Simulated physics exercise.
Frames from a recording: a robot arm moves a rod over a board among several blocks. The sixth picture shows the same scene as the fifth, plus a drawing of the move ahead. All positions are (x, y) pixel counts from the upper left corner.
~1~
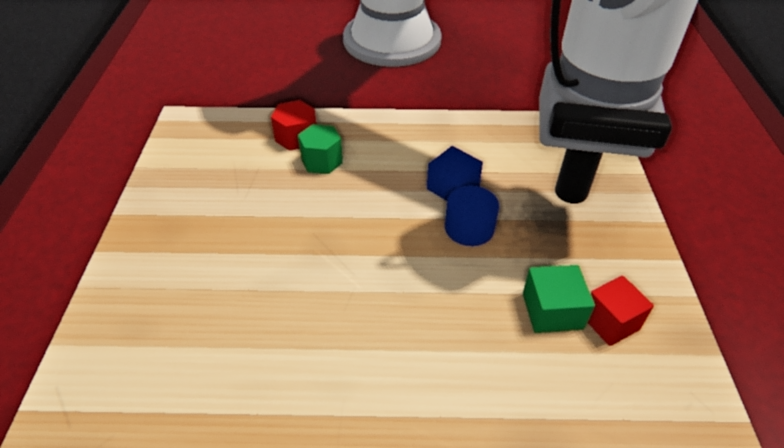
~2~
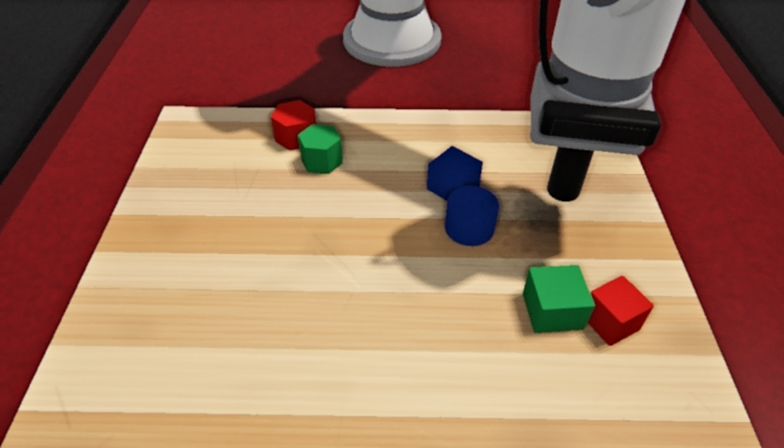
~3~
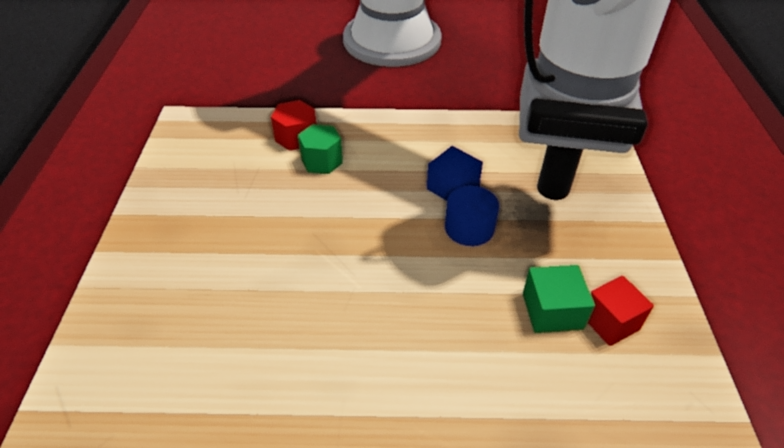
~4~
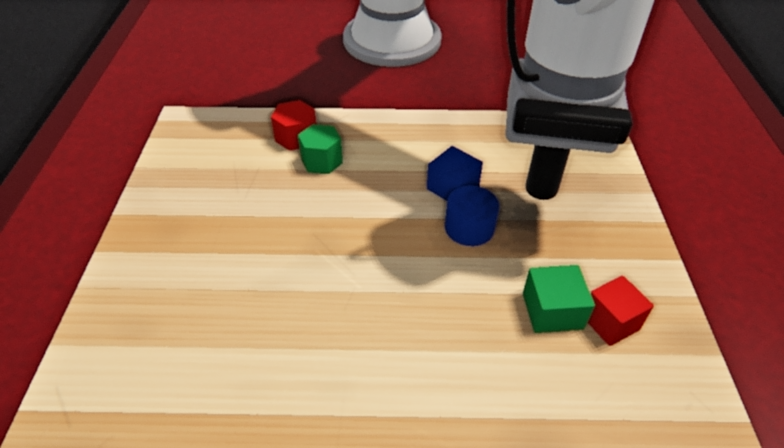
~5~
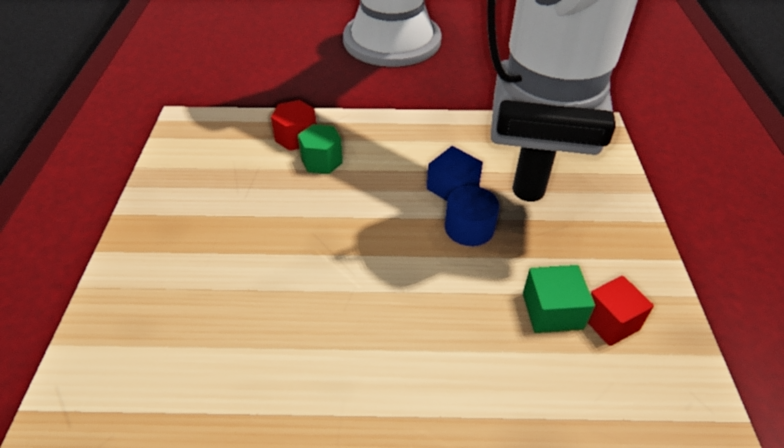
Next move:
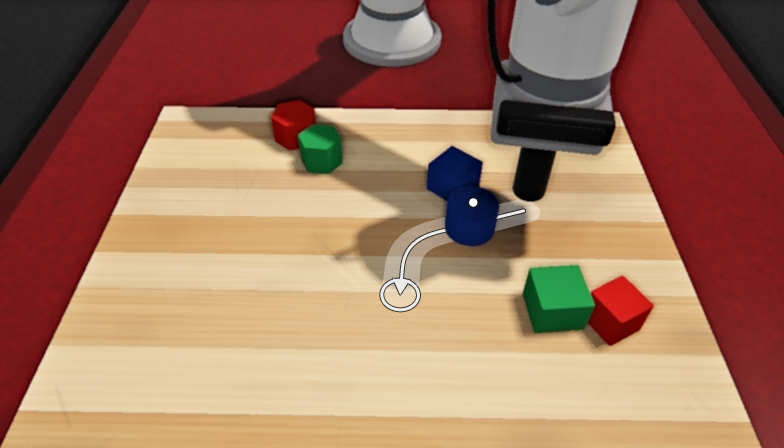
The robot arm's black rod moved slowly to the left above a striped wooden board, drawing nearer to two blue blocks, while they and the red and green blocks all stayed still.
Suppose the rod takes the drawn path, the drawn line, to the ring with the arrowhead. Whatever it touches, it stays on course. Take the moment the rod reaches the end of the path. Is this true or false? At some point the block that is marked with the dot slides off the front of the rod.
True.
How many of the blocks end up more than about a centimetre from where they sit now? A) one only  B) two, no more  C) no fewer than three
A (one only)
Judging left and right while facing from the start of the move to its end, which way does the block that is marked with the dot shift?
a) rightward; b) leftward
The one that fits is a, rightward.
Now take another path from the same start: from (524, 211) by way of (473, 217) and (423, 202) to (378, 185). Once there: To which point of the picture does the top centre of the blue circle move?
Top centre: (429, 212).
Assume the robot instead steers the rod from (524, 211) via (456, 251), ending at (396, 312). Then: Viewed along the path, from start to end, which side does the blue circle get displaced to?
Answer: Rightward.
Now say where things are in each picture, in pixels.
Rod's lower end at (571, 194); blue four-sided block at (456, 162); blue circle at (473, 203), in the first frame.
Rod at (563, 192); blocks still, in the second frame.
Rod at (553, 191); blocks still, in the third frame.
Rod at (541, 191); blocks still, in the fourth frame.
Rod at (528, 192); blue four-sided block at (456, 162); blue circle at (473, 203), in the fifth frame.
Drawn move, from (524, 211) by way of (468, 225) and (413, 244) to (400, 295); the dot is on the blue circle.
The first path, step by step. One third of the way, rod at (470, 206); blue circle at (434, 215).
Two thirds of the way, rod at (413, 227); blue circle at (377, 240).
At the end, rod at (401, 276); blue four-sided block still; blue circle at (353, 264).
